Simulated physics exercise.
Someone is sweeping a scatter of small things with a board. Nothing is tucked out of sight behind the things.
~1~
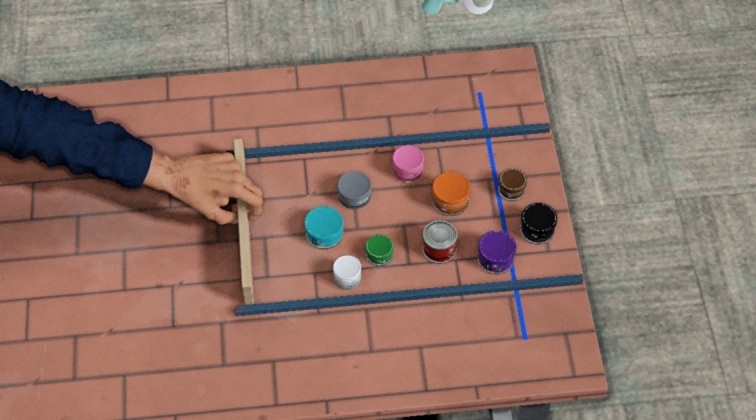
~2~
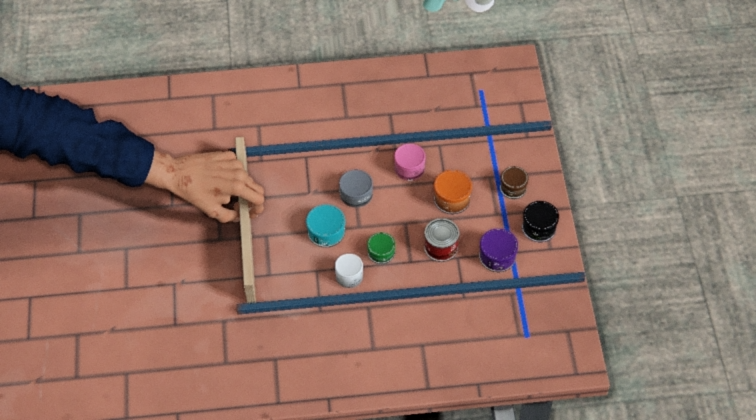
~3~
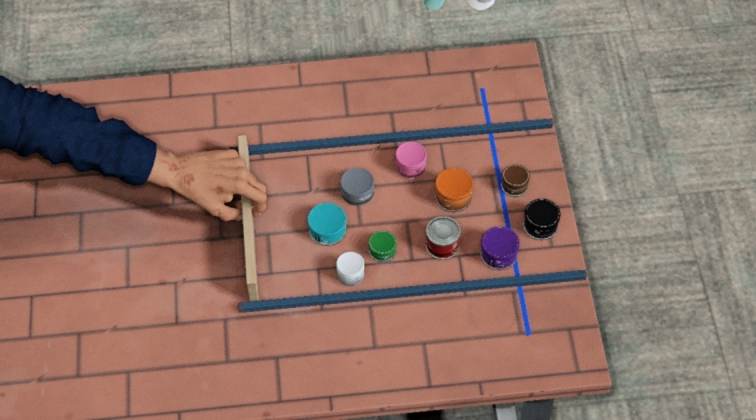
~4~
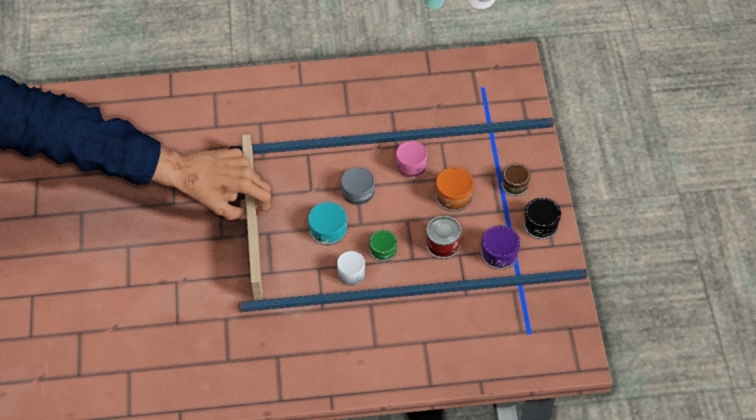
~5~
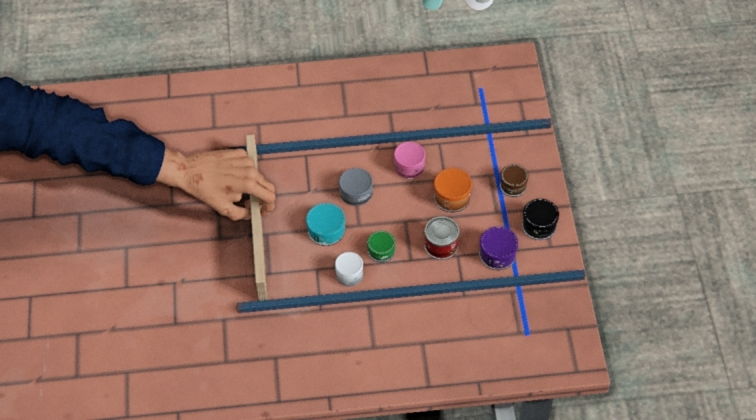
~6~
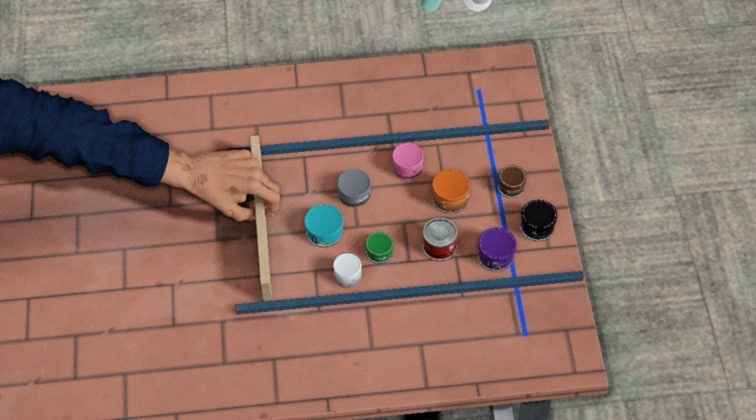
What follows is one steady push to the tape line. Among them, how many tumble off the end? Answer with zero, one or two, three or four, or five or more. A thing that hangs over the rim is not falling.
One or two.
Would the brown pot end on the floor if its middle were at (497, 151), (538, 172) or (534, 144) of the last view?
Try by try, it stays put, then stays put, then stays put.
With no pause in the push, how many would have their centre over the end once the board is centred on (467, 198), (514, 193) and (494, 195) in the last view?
Counts by place: 0 / 2 / 2.
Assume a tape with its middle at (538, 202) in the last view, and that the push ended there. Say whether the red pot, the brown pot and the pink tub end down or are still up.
Red pot goes off, brown pot goes off, pink tub stays put.
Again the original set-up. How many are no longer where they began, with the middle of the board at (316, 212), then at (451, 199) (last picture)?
Tally: First 1; then 9.
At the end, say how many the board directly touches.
All in all, 5.
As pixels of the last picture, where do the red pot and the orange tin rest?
I'd put one close to (550, 223) and the other close to (547, 183).
Soon after, none off yet; black pot at rest near (538, 221); brown pot at rest near (512, 182); purple pot at rest near (497, 250).
Then, none off yet; black pot at rest near (540, 220); brown pot moved about its own width near (535, 178); purple pot moved a little near (518, 256).
By the end, the number that fall off is one or two; fallen, brown pot and black pot.
